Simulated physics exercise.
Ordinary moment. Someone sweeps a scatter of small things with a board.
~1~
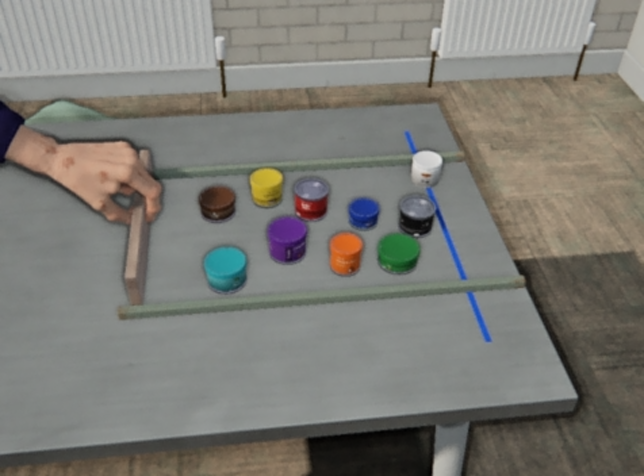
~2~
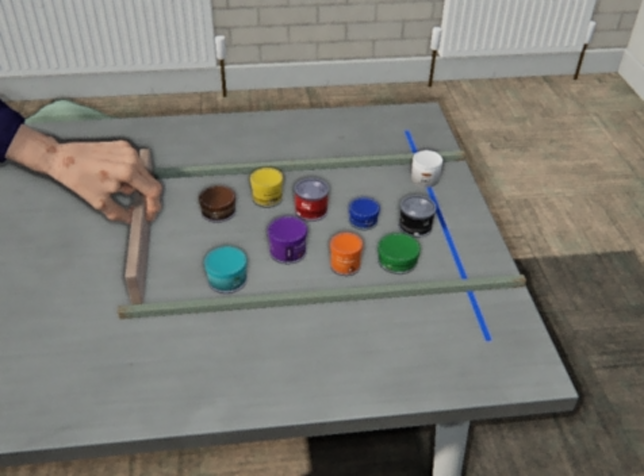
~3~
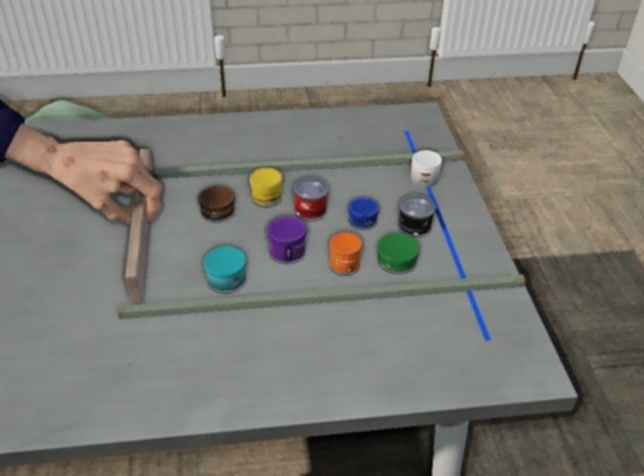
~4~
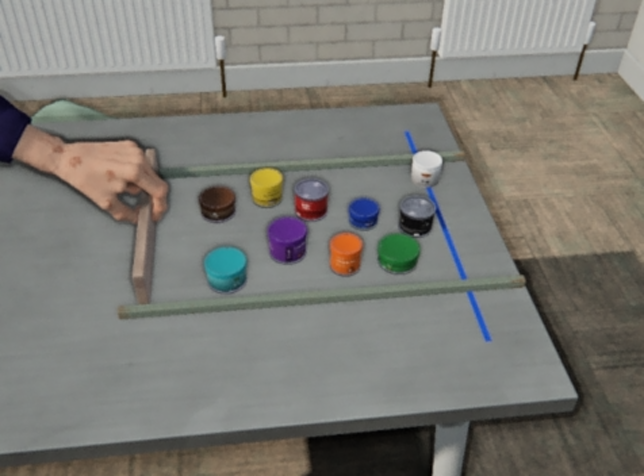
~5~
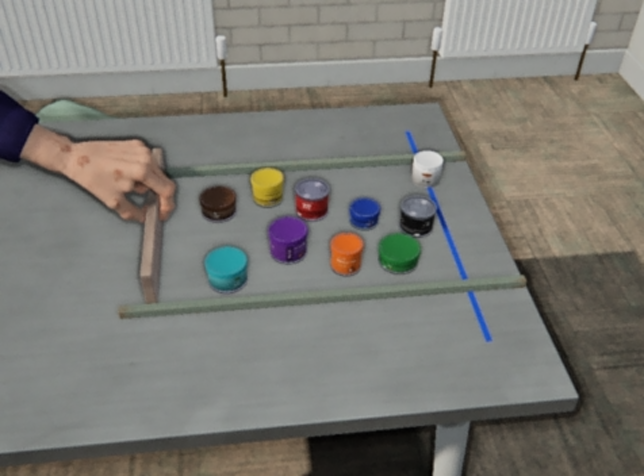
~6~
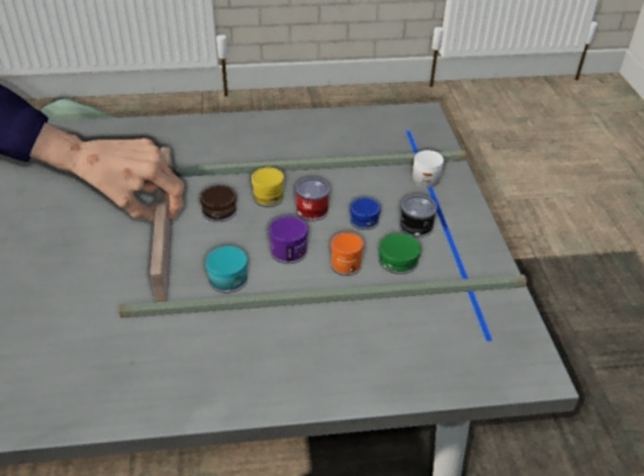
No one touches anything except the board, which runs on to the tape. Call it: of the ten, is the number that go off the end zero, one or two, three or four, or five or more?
One or two go off.
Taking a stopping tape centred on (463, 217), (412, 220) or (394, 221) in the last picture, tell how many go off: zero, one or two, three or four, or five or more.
Taking the three places in turn, it would be five or over; none at all; none at all.
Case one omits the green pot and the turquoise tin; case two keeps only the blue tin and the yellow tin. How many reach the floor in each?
1, then 1.
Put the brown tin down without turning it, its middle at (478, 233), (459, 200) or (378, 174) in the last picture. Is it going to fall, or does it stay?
In sequence: It goes; it stays; it stays.
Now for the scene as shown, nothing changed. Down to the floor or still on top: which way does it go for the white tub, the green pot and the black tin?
My call is that the white tub stays where it is, the green pot ends up off, and the black tin ends up off.
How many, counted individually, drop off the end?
2.
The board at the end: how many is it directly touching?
4.
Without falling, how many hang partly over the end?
Count of overhanging things: 4.
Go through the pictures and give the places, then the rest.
In the first frame, white tub (426, 170); black tin (417, 217); green pot (398, 254); board (141, 223); tape (441, 219).
In the second frame, black tin (417, 216); blue tin (364, 214).
In the third frame, green pot (398, 254); orange tin (345, 254).
In the fourth frame, white tub (426, 170); turquoise tin (226, 271).
In the fifth frame, black tin (417, 217); red tin (312, 200).
In the sixth frame, white tub (428, 169); black tin (418, 216); green pot (399, 254); board (164, 220); tape (442, 218).
A little later, none off yet; white tub at rest near (428, 169); black tin at rest near (418, 216); green pot at rest near (399, 254).
Next, none off yet; white tub at rest near (428, 169); black tin moving near (425, 218); green pot shifted a little near (420, 250).
Later still, none off yet; white tub at rest near (428, 169); black tin shifted well along near (472, 213); green pot shifted well along near (484, 241).
When it is over, the number that fall off is one or two; down, green pot and black tin.
